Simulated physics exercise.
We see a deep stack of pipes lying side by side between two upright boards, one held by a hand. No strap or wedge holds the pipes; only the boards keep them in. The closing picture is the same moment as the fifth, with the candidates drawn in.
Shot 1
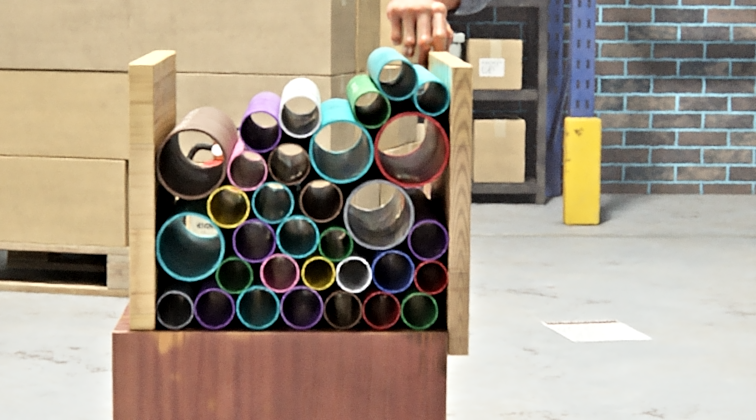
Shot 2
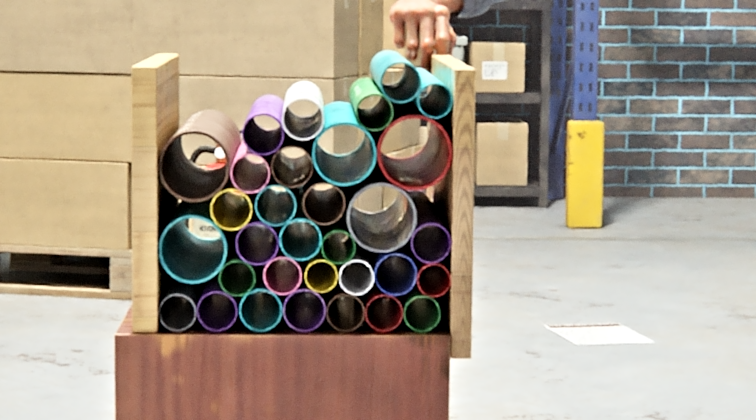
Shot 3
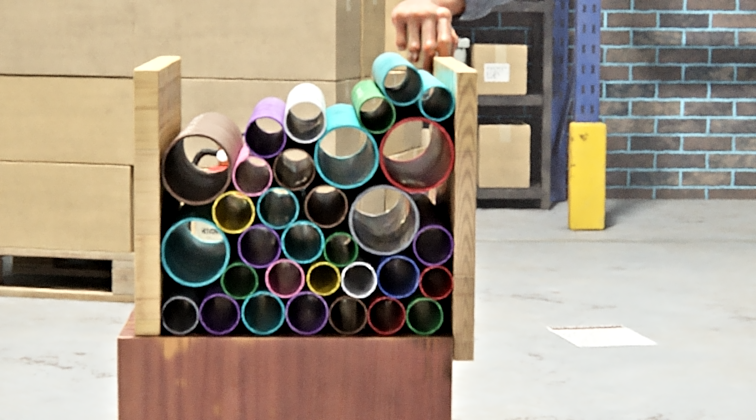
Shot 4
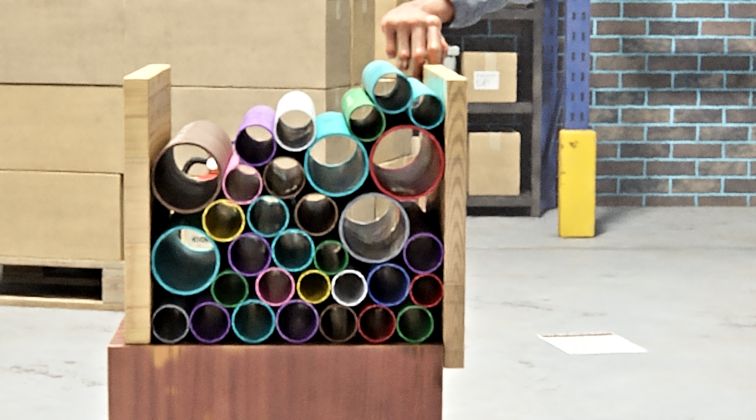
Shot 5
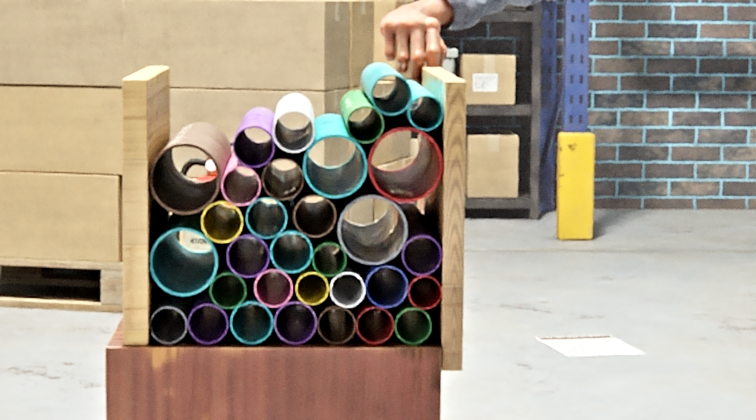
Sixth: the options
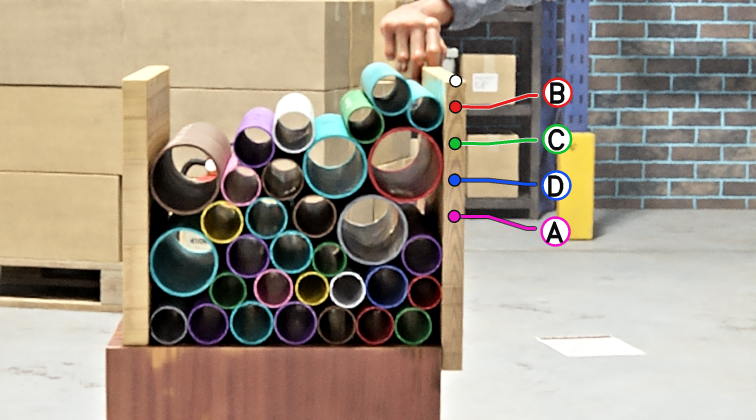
Nothing moves within the stack of colourful pipes between two upright wooden boards, where a hand rests at the top of the right board; only the whole view shifts slightly, first right and then back left.
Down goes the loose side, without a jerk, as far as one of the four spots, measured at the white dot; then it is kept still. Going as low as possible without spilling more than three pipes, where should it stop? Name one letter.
Down to A.
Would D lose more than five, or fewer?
At D, fewer than five.
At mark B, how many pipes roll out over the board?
With B, none.
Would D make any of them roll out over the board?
At D: Yes.
On the copy, A at (454, 216); B at (456, 107); C at (455, 143); D at (455, 180); the white dot at (456, 81).
On A. First, top of the board (443, 144).
Then, top of the board (443, 215).
Finally, top of the board (443, 215), two out over the board.
By contrast, B none out over the board; C two out over the board; D two out over the board.
